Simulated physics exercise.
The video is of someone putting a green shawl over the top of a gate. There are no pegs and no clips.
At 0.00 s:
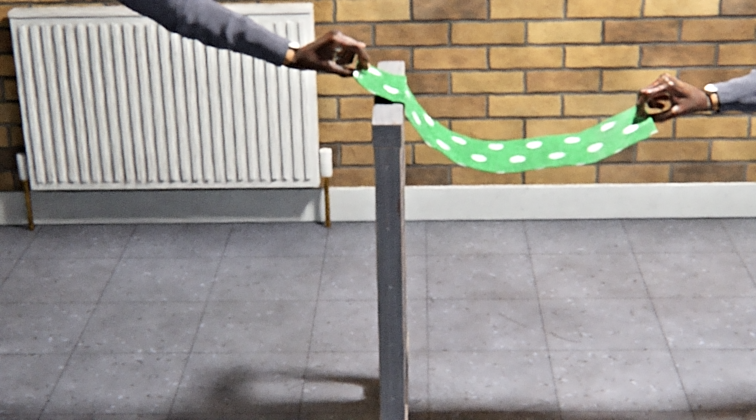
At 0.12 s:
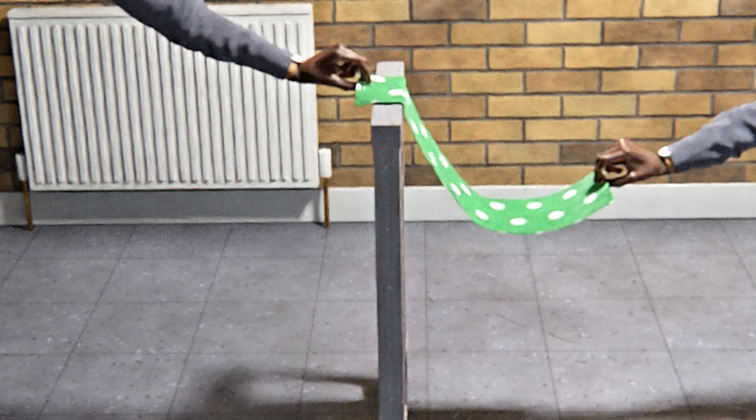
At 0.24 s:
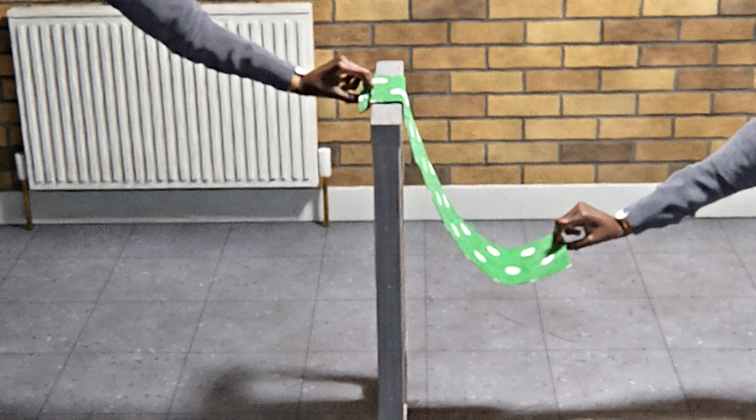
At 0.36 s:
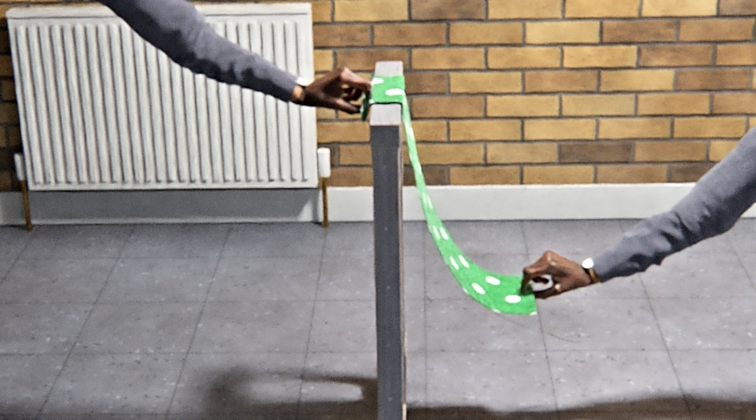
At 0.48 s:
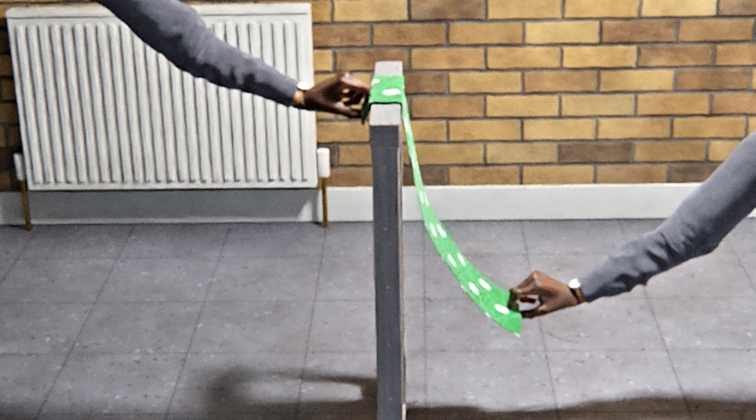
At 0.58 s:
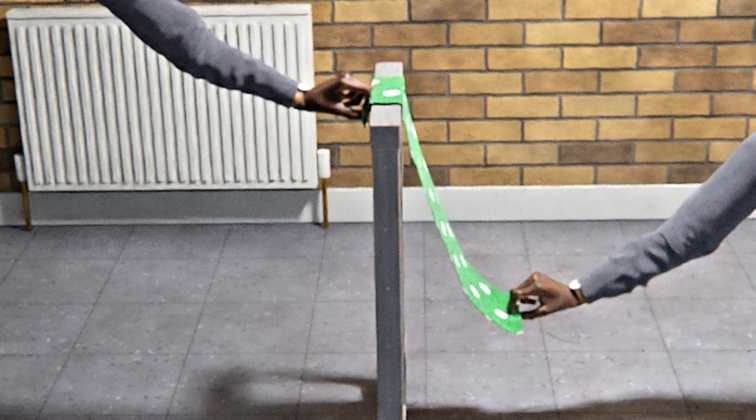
We see two hands holding a green cloth with white spots across the top of a grey upright; the right hand lowers its end down and inward, while the left hand keeps the short end close by the top.
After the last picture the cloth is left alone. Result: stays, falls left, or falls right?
Falls right.
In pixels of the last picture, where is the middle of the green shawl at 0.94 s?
About (447, 328).
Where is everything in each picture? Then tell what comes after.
The first frame shows left end (360, 85); right end (651, 134); top of the gate (387, 129).
The second frame shows left end (361, 106); right end (610, 204).
The third frame shows left end (366, 111); right end (567, 268); top of the gate (386, 129).
The fourth frame shows left end (367, 118); right end (531, 315).
The fifth frame shows left end (365, 121); right end (514, 334).
The sixth frame shows left end (367, 122); right end (517, 334); far more of it on the right.
By 0.94 s, shawl clear of the top and falling near (447, 328).
By 1.20 s, shawl in a heap on the floor.
When it is over, shawl in a heap on the floor. The green shawl runs off to the right.
